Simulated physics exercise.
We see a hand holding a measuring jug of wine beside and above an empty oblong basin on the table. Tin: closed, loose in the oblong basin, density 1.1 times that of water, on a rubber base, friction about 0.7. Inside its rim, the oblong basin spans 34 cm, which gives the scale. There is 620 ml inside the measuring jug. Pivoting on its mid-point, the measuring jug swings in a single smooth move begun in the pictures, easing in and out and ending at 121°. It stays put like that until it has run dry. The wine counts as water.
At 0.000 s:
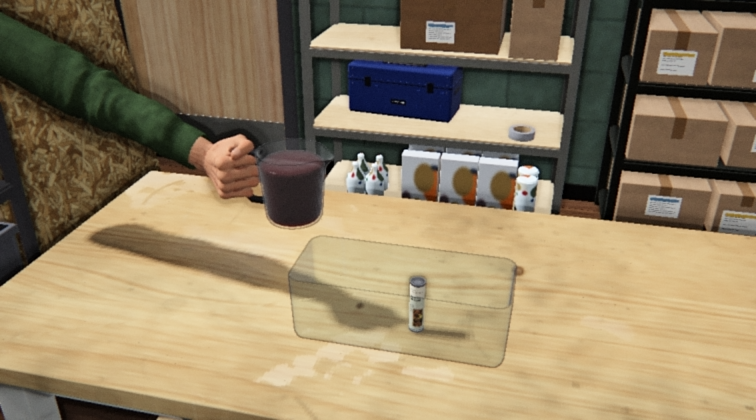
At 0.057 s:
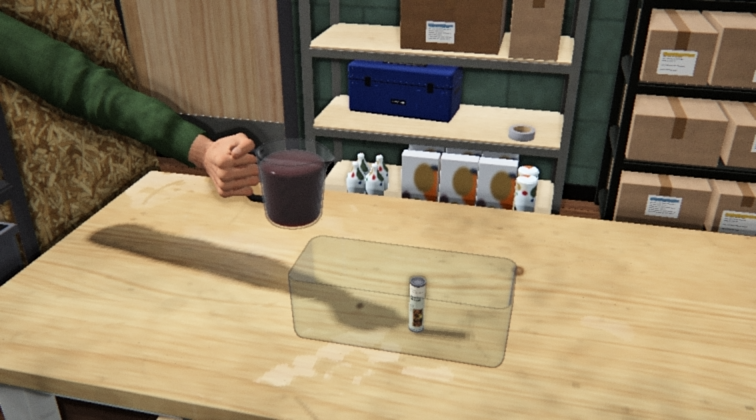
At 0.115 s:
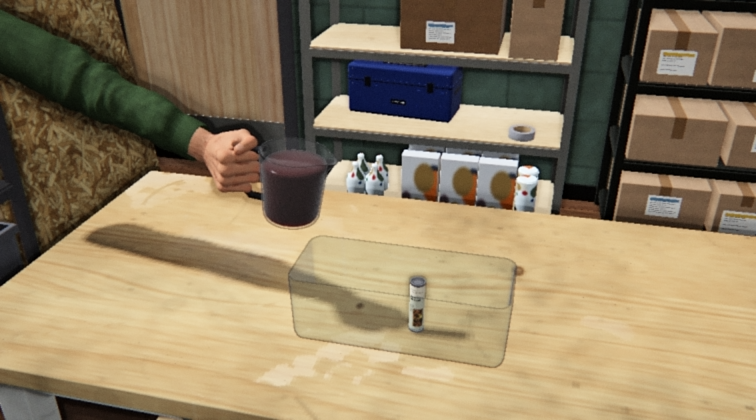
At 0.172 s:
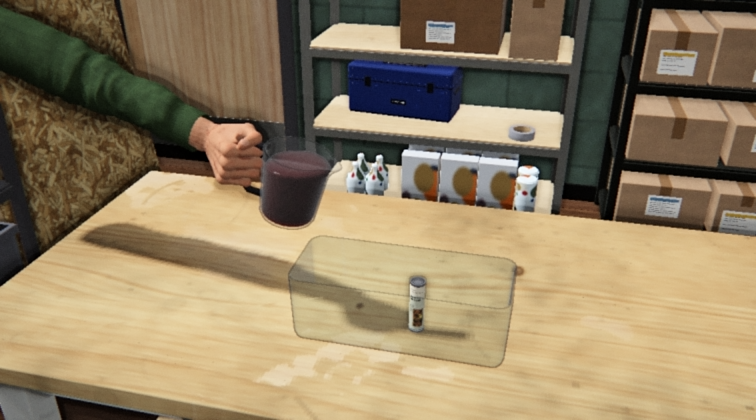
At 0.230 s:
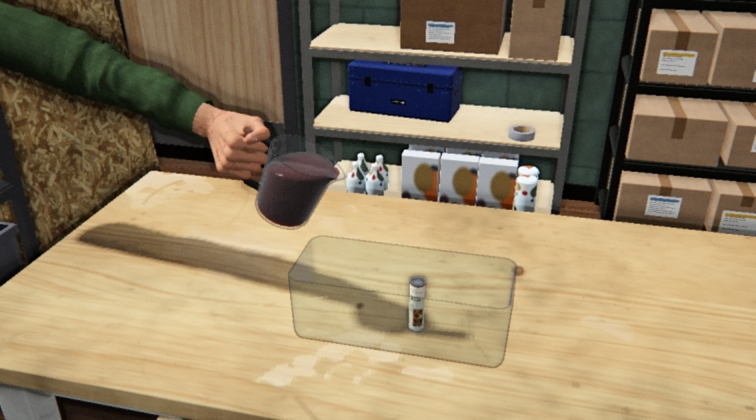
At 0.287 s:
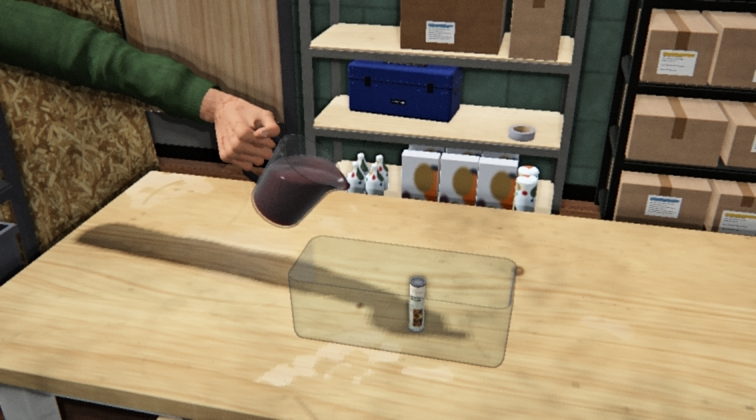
A measuring jug of dark wine, held by a hand in a green sleeve above a wooden table, tilts slowly at first and then further to the right, beside a clear oblong basin with a small tin standing inside.
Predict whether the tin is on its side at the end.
It's still up.
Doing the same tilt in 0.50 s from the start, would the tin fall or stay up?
Result: Tin still standing.
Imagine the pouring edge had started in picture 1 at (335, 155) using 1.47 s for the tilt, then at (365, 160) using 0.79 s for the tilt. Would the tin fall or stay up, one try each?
First it stays on its base; then it tips over.
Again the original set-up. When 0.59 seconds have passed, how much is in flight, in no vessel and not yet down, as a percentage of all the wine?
Around 24 percent.
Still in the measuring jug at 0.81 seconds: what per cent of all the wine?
I'd estimate some 3 per cent.
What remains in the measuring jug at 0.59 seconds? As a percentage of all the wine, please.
Some 42 per cent.
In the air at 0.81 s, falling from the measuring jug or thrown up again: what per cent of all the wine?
Near 4 percent.
By 0.59 s the tilt is 103° and 42 per cent is still to pour; the tin stands where it began.
By 0.81 s the tilt is 121° and 3 per cent is still to pour; the tin stands where it began.
By 1.04 s the tilt is 121° and 0 per cent is still to pour; the tin stands where it began.
By 1.29 s the tilt is 121° and 0 per cent is still to pour; the tin stands where it began.
At rest the tin stands where it began.
